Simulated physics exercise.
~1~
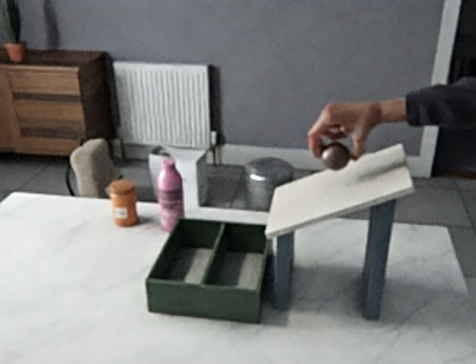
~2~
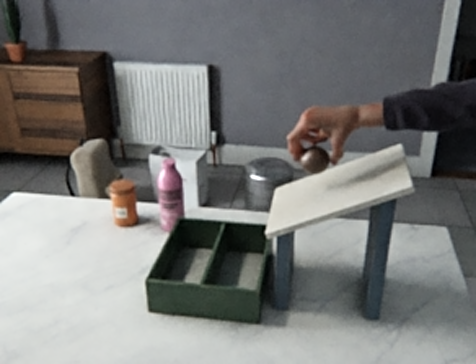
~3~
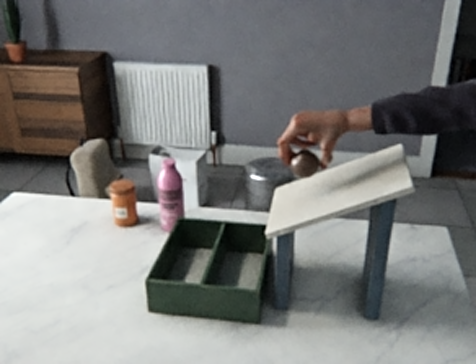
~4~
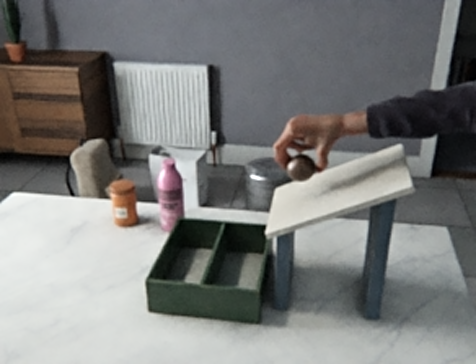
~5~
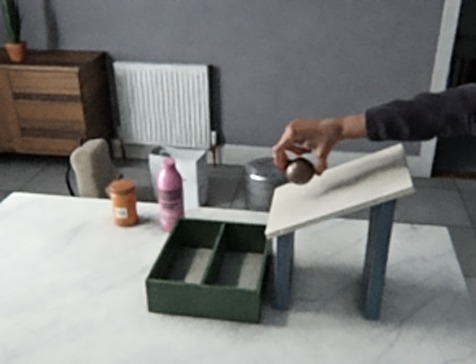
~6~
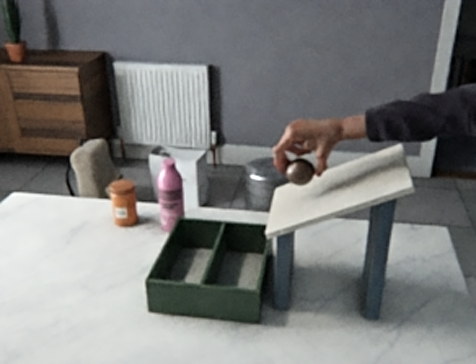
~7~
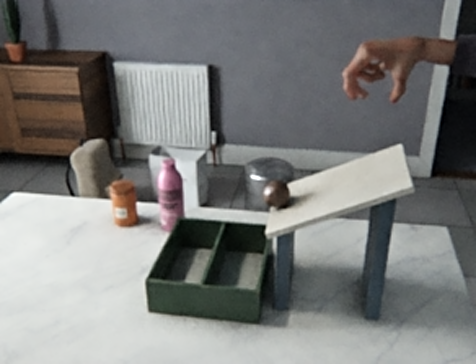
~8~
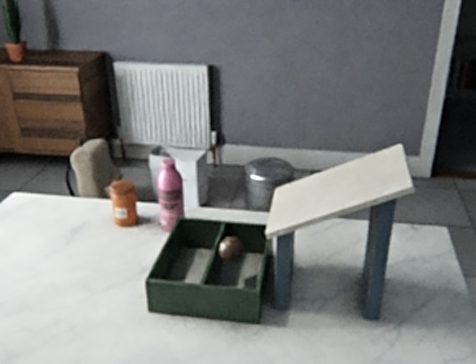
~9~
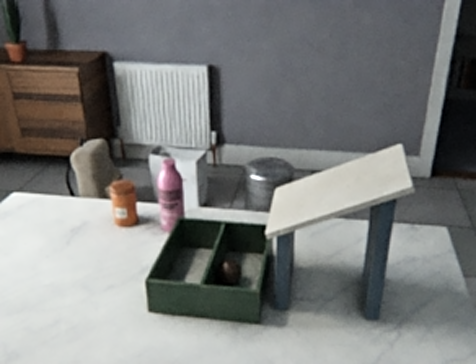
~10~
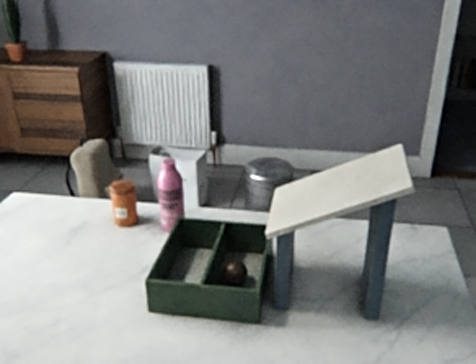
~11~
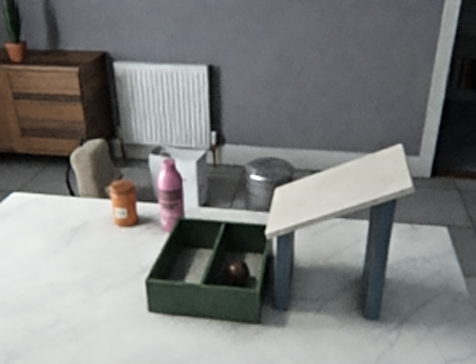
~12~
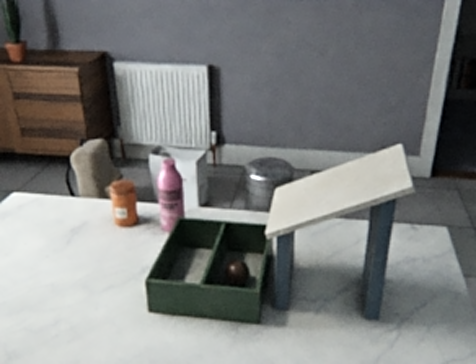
On a pale marble-look tabletop with a pink bottle and an orange jar, a hand moves a brown onion down a sloping board and lets go. The onion rolls off the lower edge into the green tray and settles in the bay nearer the board.
